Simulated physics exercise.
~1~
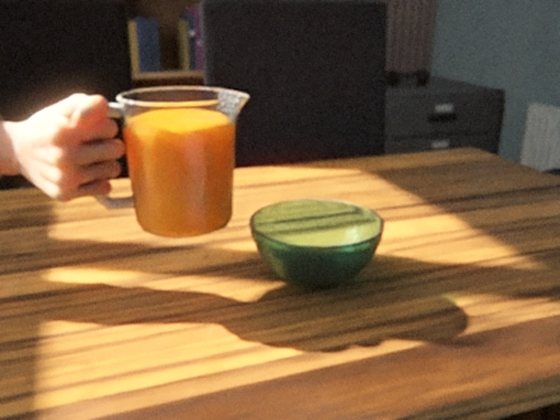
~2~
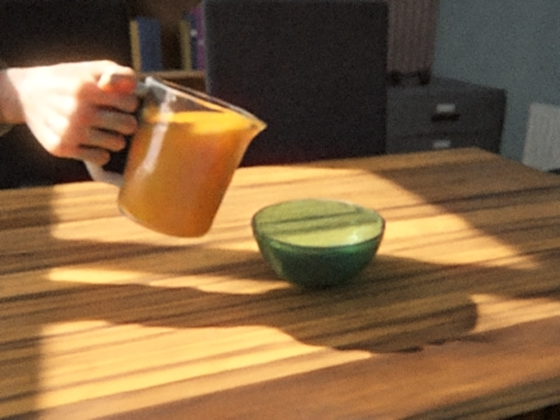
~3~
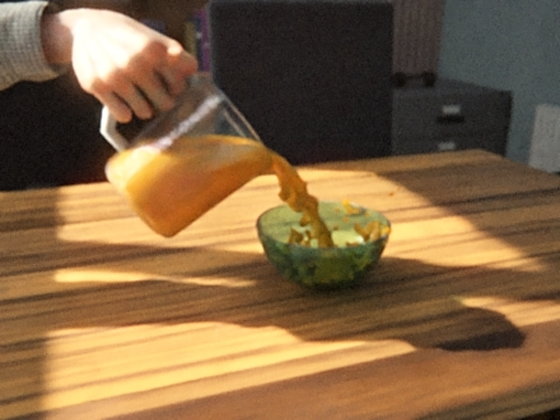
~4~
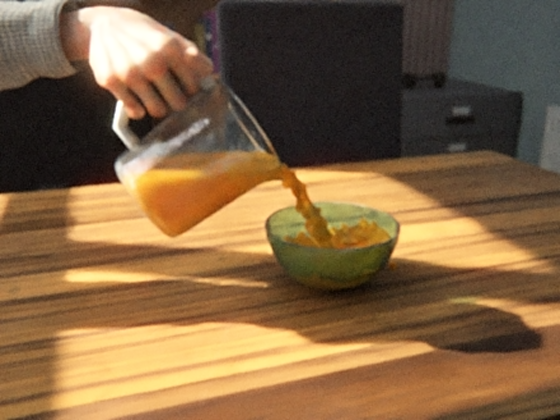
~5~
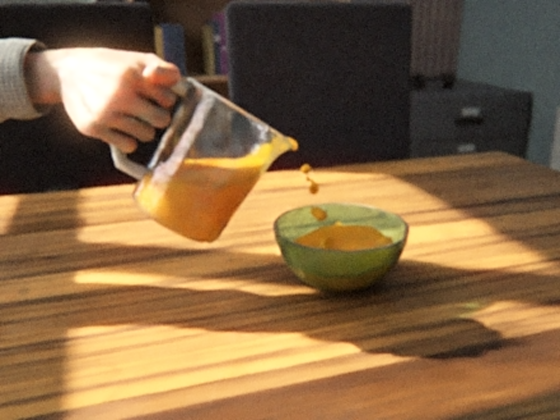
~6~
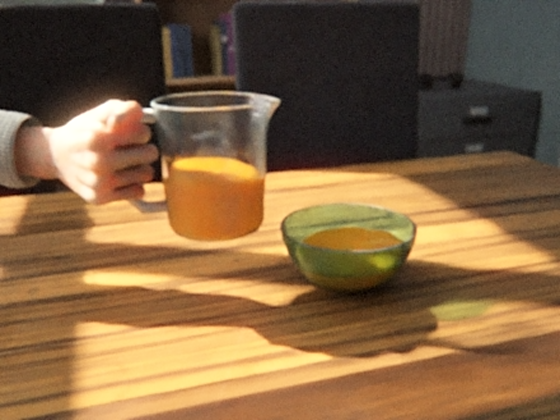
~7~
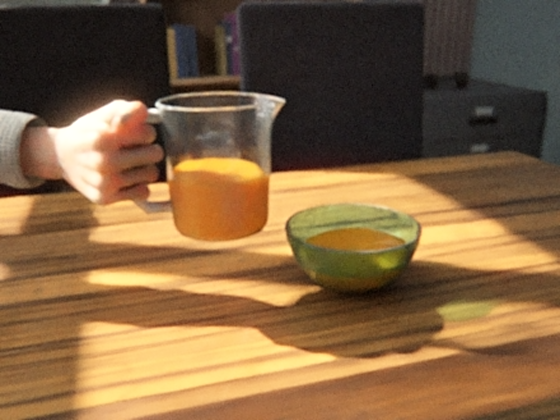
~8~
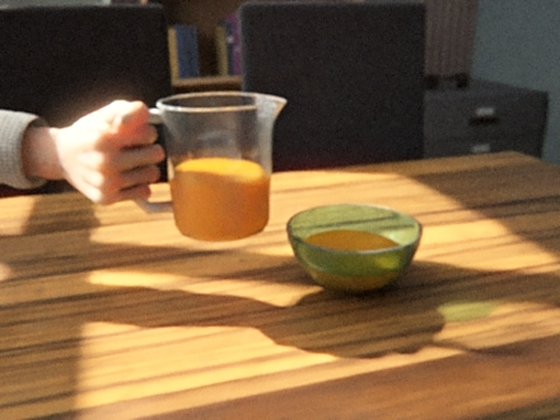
We see a hand tip a clear pitcher of orange juice rightwards over a green glass bowl on a sunlit wooden table, pouring a stream into it. The hand then levels the pitcher, which stays partly full beside the bowl, now holding some juice.
